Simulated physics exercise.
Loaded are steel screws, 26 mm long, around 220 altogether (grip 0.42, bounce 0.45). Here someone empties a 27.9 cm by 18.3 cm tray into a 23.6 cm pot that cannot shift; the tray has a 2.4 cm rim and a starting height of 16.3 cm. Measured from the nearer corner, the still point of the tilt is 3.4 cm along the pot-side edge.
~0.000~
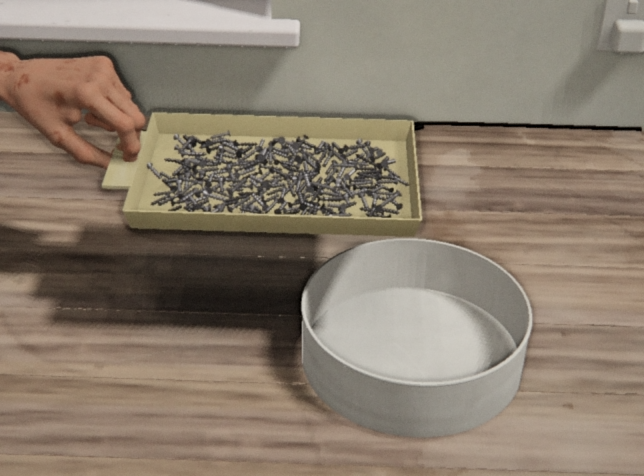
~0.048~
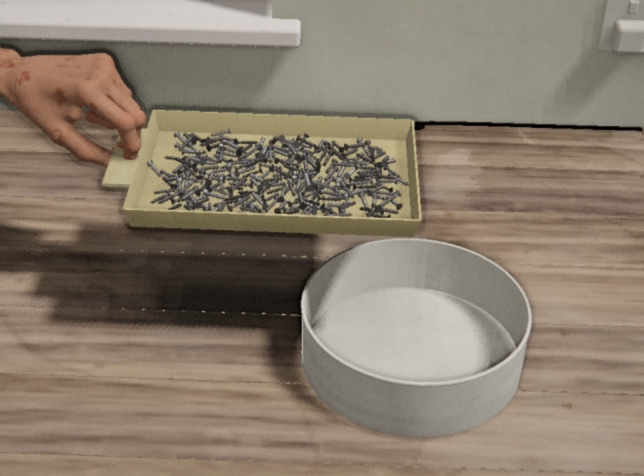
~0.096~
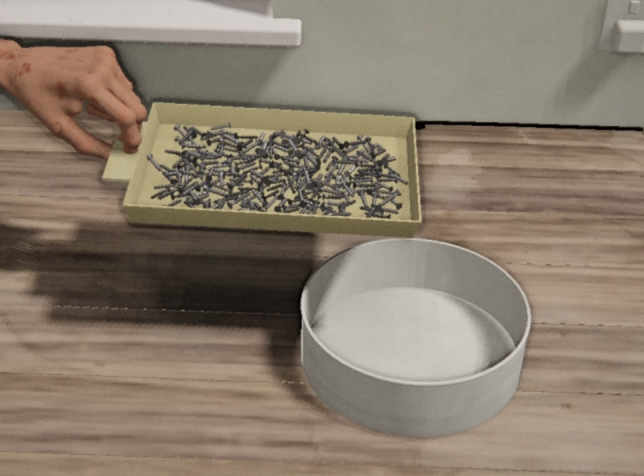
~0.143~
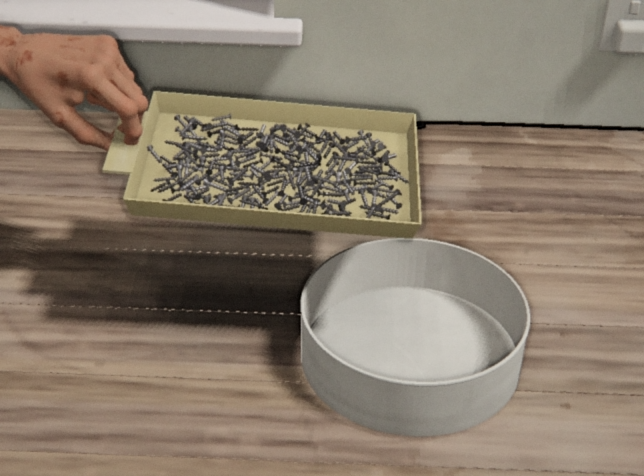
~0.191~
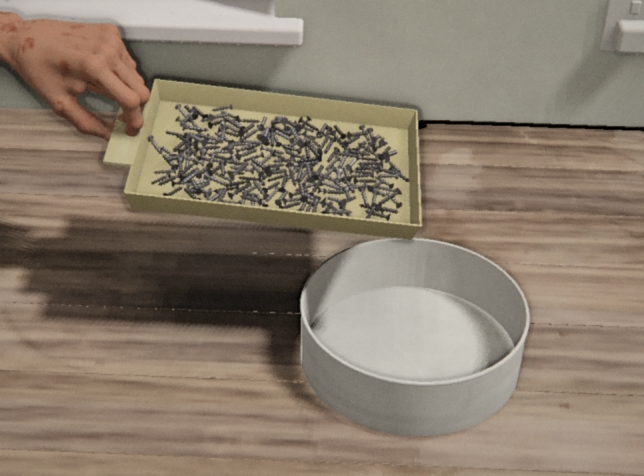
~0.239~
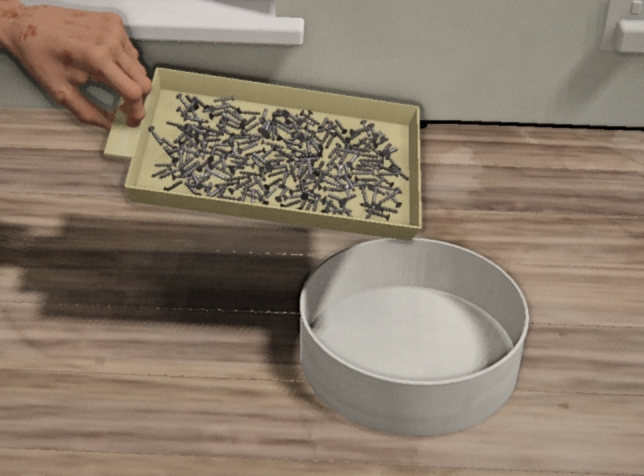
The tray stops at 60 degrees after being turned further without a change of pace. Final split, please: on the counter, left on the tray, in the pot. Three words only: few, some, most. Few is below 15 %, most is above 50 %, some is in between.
Counter - few, left on the tray - most, pot - some.
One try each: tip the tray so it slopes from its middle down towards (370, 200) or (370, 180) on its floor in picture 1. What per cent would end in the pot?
Roughly 25 per cent on the first try and 15 per cent on the second.
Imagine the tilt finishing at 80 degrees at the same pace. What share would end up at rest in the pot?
95 %.
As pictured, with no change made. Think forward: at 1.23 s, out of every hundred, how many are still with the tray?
Of the load, some 80 percent.
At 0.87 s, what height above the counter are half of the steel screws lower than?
I'd say near 22 cm.
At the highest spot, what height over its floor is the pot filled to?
1.5 cm.
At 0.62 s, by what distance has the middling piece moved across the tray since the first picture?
It has moved some 3 cm from its start.
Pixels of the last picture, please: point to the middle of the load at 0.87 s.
Load centre, approx.: (360, 181) px.
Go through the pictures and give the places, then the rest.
Tray tilt 0 degrees, front corners at (130, 207) and (415, 216); middle of the pieces at (283, 175); pot at (416, 305), in the first picture.
Tray tilt 1 degrees, front corners at (130, 206) and (415, 217); middle of the pieces at (283, 173), in the second picture.
Tray tilt 2 degrees, front corners at (130, 202) and (415, 218); middle of the pieces at (283, 170), in the third picture.
Tray tilt 5 degrees, front corners at (131, 196) and (415, 220), lowest corner right front; middle of the pieces at (283, 165), in the fourth picture.
Tray tilt 8 degrees, front corners at (131, 189) and (415, 221), lowest corner right front; middle of the pieces at (284, 160), in the fifth picture.
Tray tilt 11 degrees, front corners at (132, 183) and (415, 223), lowest corner right front; middle of the pieces at (285, 155); pot at (414, 304). The tray's pace is about 60 degrees a second, in the sixth picture.
After 0.62 s, tilt 35 degrees; the tray holds 100 %, the pot 0 %.
Then, at 0.87 s, tilt 50 degrees; the tray holds 100 %, the pot 0 %.
After 1.23 s, tilt 60 degrees; the tray holds 80 %, the pot 5 %.
In the end, at 2.2 s, counter 0 %, tray 70 %, pot 30 %.
